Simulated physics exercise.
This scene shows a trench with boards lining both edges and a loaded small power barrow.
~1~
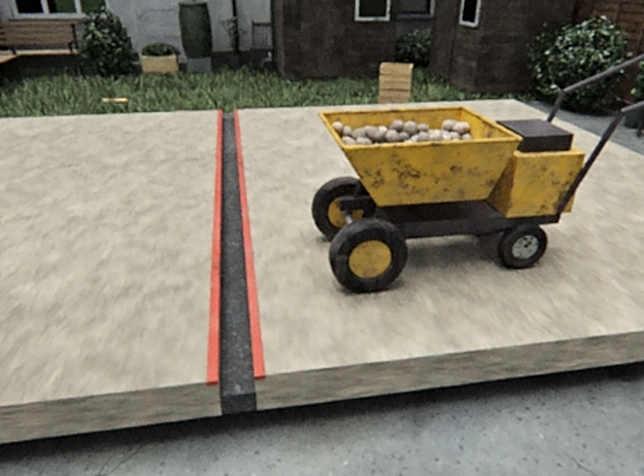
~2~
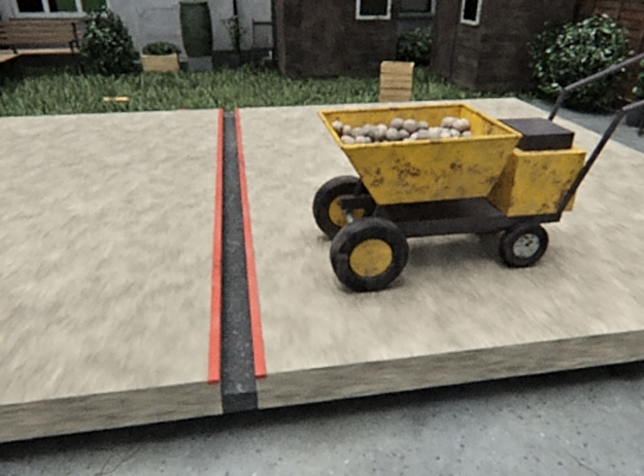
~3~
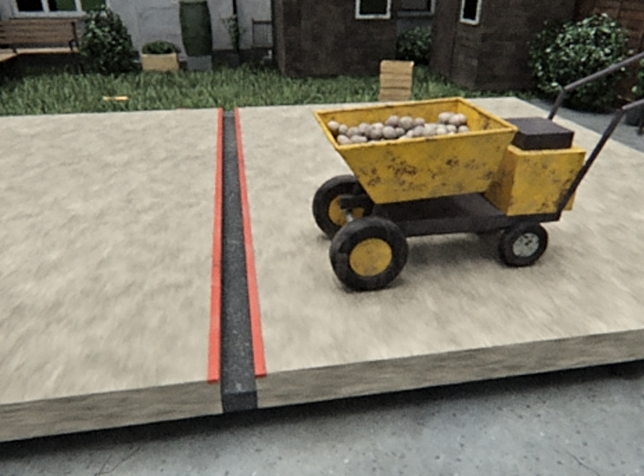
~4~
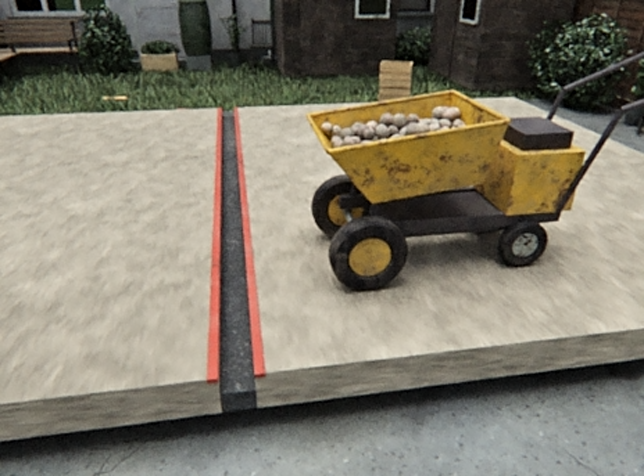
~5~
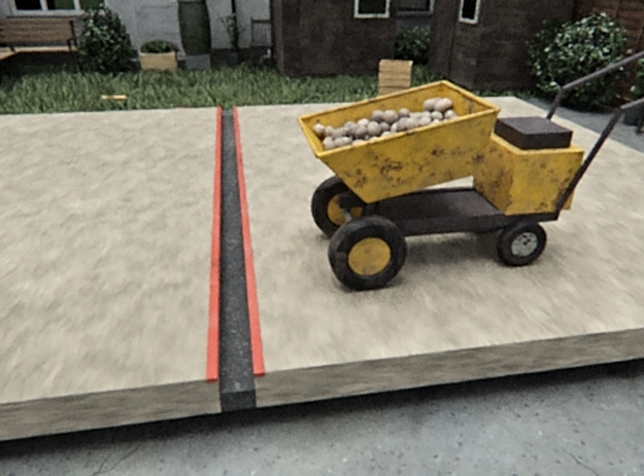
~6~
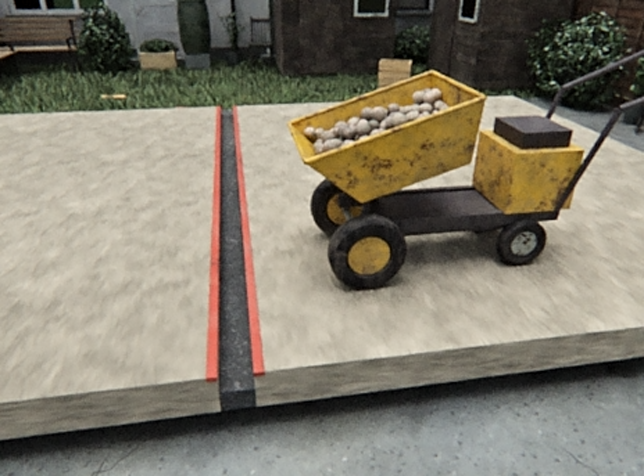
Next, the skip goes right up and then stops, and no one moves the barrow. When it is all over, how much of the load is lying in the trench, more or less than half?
By then the trench holds less than half of it.
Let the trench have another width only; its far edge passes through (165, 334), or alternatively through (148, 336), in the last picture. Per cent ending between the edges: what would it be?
80 %, then 90 %.
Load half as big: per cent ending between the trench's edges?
I'd reckon close to 50 in every hundred.
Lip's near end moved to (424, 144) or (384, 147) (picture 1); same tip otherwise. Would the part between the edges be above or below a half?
Position 1 falls short of half; position 2 falls short of half.
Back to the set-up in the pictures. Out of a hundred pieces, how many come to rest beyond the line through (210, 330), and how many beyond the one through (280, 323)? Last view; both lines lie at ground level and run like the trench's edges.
In order: Near 50 %, then 90 %.
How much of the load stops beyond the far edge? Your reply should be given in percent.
It comes to 50 per cent or so.
Soon, skip tipped steeply; all in the skip.
A while on, skip tipped right over; about two thirds in the skip; a small part in or heaped over the trench; a small part beyond it; a stray few falling.
Towards the end, skip tipped right over; a small part in the skip; a stray few short of the trench; about a third in or heaped over the trench; about half beyond it.
Finally, skip tipped right over; a small part in the skip; a stray few short of the trench; about a third in or heaped over the trench; about half beyond it.
